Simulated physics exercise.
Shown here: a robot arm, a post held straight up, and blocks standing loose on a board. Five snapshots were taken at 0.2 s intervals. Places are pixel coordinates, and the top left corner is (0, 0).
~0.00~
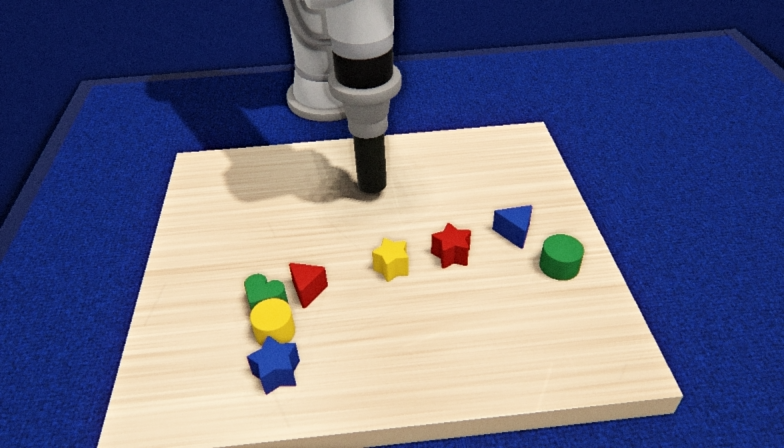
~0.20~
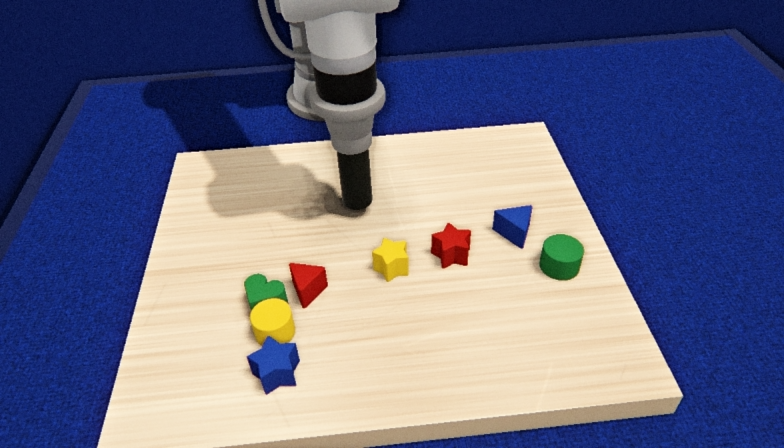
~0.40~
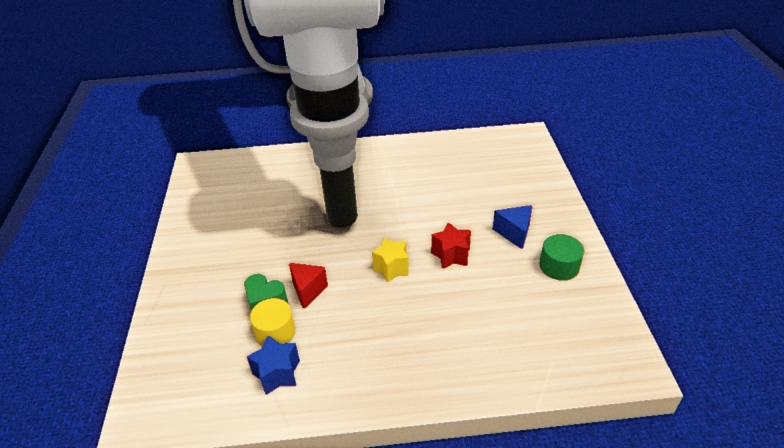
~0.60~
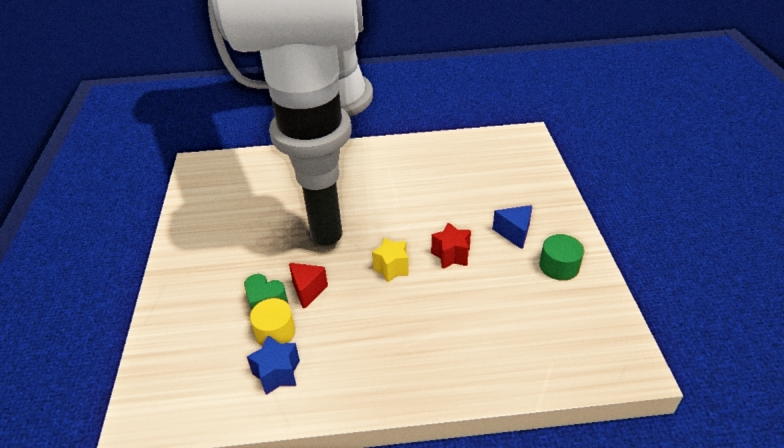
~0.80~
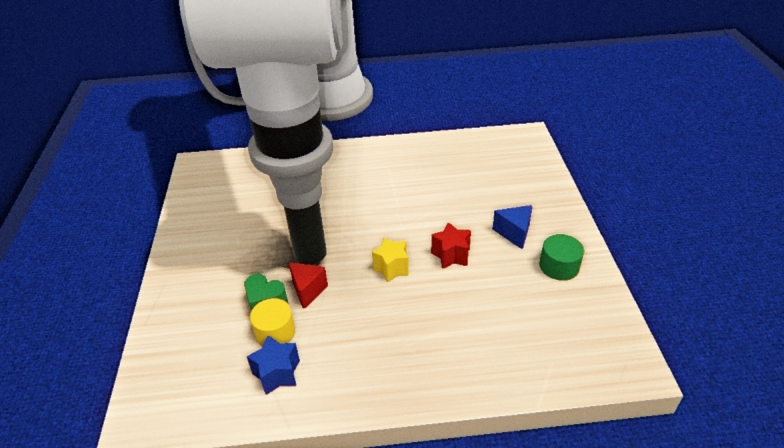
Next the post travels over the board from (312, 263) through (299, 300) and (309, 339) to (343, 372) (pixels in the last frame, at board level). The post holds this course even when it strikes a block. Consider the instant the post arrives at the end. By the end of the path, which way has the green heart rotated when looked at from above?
Clockwise from above.
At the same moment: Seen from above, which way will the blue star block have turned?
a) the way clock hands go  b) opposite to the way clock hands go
My pick is b.
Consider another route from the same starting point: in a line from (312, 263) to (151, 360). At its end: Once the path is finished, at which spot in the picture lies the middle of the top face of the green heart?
So, by the moment the path ends, you'll find the top centre of the green heart at (226, 321).
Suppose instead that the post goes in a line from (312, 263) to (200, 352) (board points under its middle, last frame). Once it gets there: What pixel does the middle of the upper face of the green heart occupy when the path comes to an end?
Expect it around (169, 360).
On the path given first. One third of the way, post (297, 290); green heart (258, 290), turned 20° clockwise; yellow circle (268, 318); red three-sided block (303, 305), turned 20° anticlockwise.
Two thirds of the way, post (307, 330); green heart (256, 291), turned 30° clockwise; yellow circle (262, 328); blue star block (269, 362), turned 25° anticlockwise; red three-sided block (311, 348), turned 20° anticlockwise.
At the end, post (341, 363); green heart (256, 291), turned 30° clockwise; yellow circle (262, 328); blue star block (269, 362), turned 25° anticlockwise; red three-sided block (330, 384).
